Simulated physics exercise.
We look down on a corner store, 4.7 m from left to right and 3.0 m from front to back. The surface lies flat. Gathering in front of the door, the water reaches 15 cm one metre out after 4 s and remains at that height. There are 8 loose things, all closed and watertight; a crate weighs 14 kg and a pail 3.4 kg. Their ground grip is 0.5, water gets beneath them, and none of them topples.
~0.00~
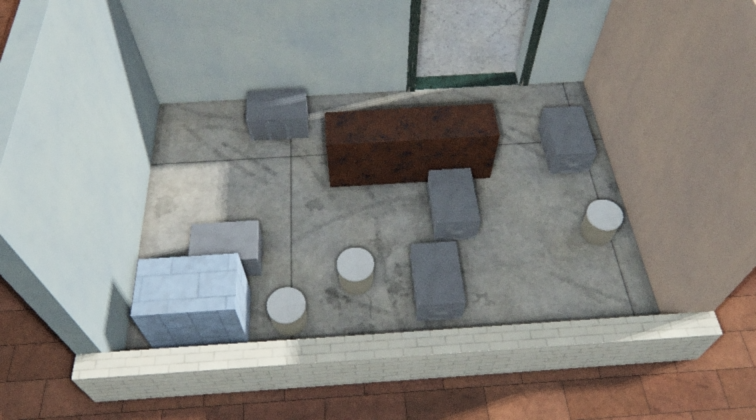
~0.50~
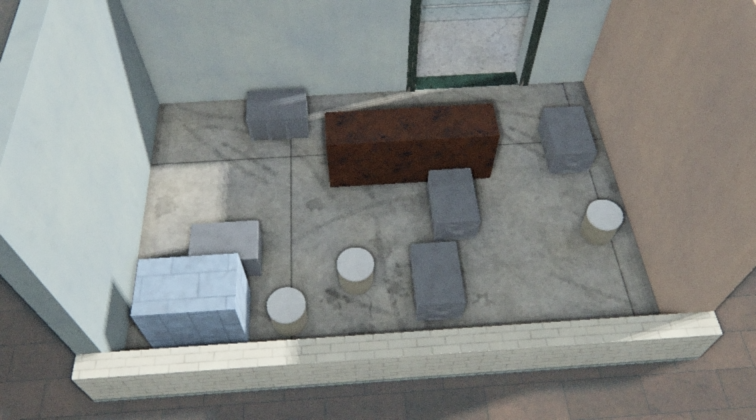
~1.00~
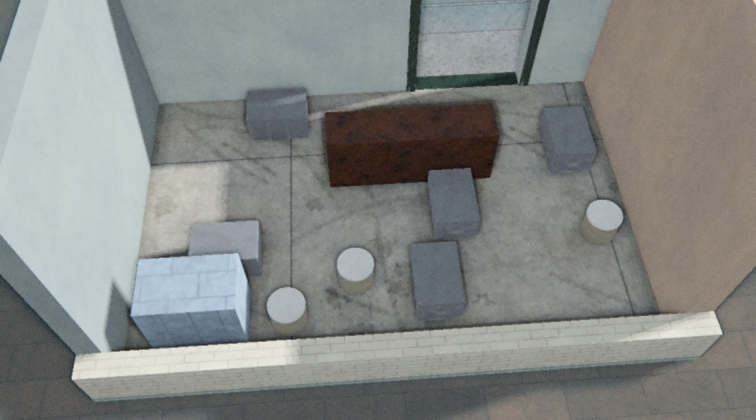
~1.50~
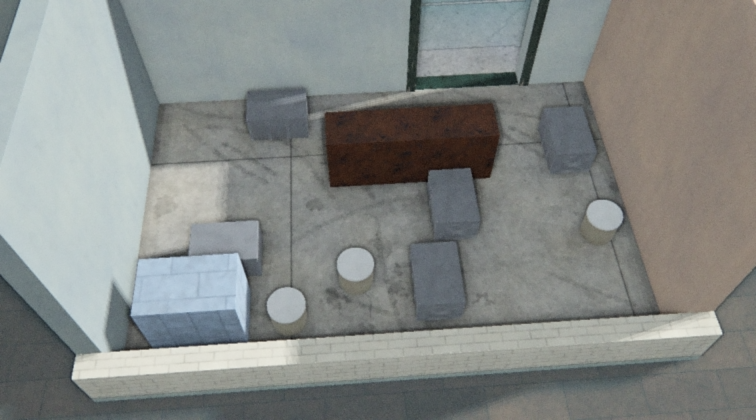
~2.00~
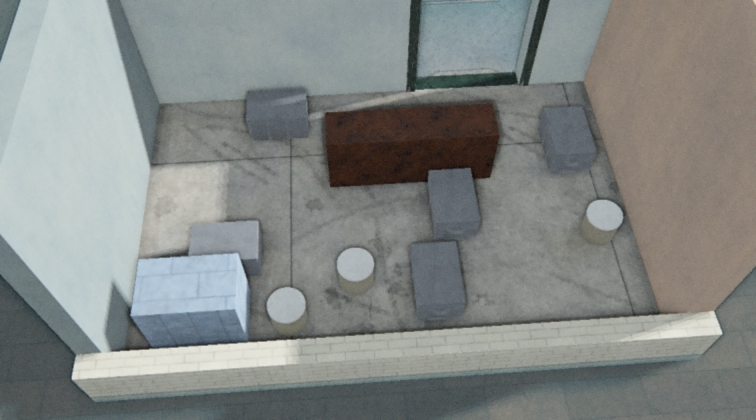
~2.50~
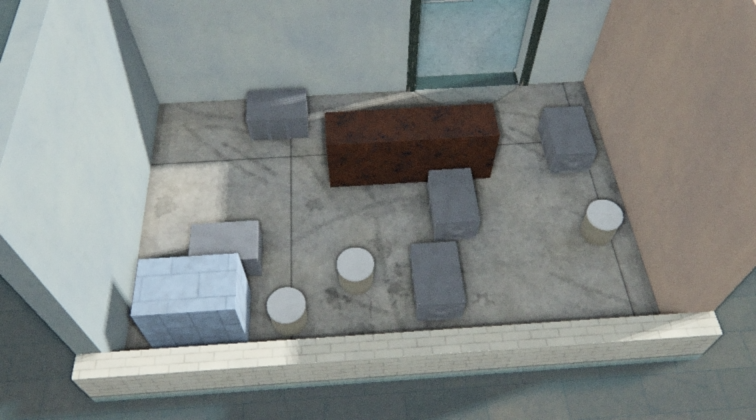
A long rust-brown block sits near the back of a small walled room with a grey floor, seen from above through its open top and over a low pale front wall. Around it stand grey boxes, three white-topped pails and a pale blue brick-patterned block at front left. Nothing inside shifts and the view stays still, while the reddish paving outside turns grey, then bluish, and the doorway takes on a blue-green tint.
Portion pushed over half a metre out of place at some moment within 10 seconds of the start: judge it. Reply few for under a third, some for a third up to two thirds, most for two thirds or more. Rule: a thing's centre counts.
Few.
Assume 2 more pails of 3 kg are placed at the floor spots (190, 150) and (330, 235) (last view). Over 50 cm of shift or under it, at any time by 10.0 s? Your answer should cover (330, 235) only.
That one is within the limit.
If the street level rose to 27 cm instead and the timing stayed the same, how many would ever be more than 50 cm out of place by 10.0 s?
Then 6 of them.
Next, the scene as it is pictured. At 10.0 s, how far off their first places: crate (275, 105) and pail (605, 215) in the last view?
Net displacement, in order: 40 cm; 100 cm.
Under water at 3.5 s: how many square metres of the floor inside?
I'd put it close to 1.0 m2.
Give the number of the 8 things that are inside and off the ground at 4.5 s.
At that moment 0.
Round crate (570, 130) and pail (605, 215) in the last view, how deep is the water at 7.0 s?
Depths: Near 5 cm, then near 6 cm.
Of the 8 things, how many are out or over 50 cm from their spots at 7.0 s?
Count: 1.
After 3.5 s 0 of 8 are over 50 cm from their spots; 0 afloat.
After 4.5 s 0 of 8 are over 50 cm from their spots; 0 afloat.
After 7.0 s 1 of 8 are over 50 cm from their spots; 1 afloat.
After 10.0 s 1 of 8 are over 50 cm from their spots, and 1 have been at some point; 2 afloat.
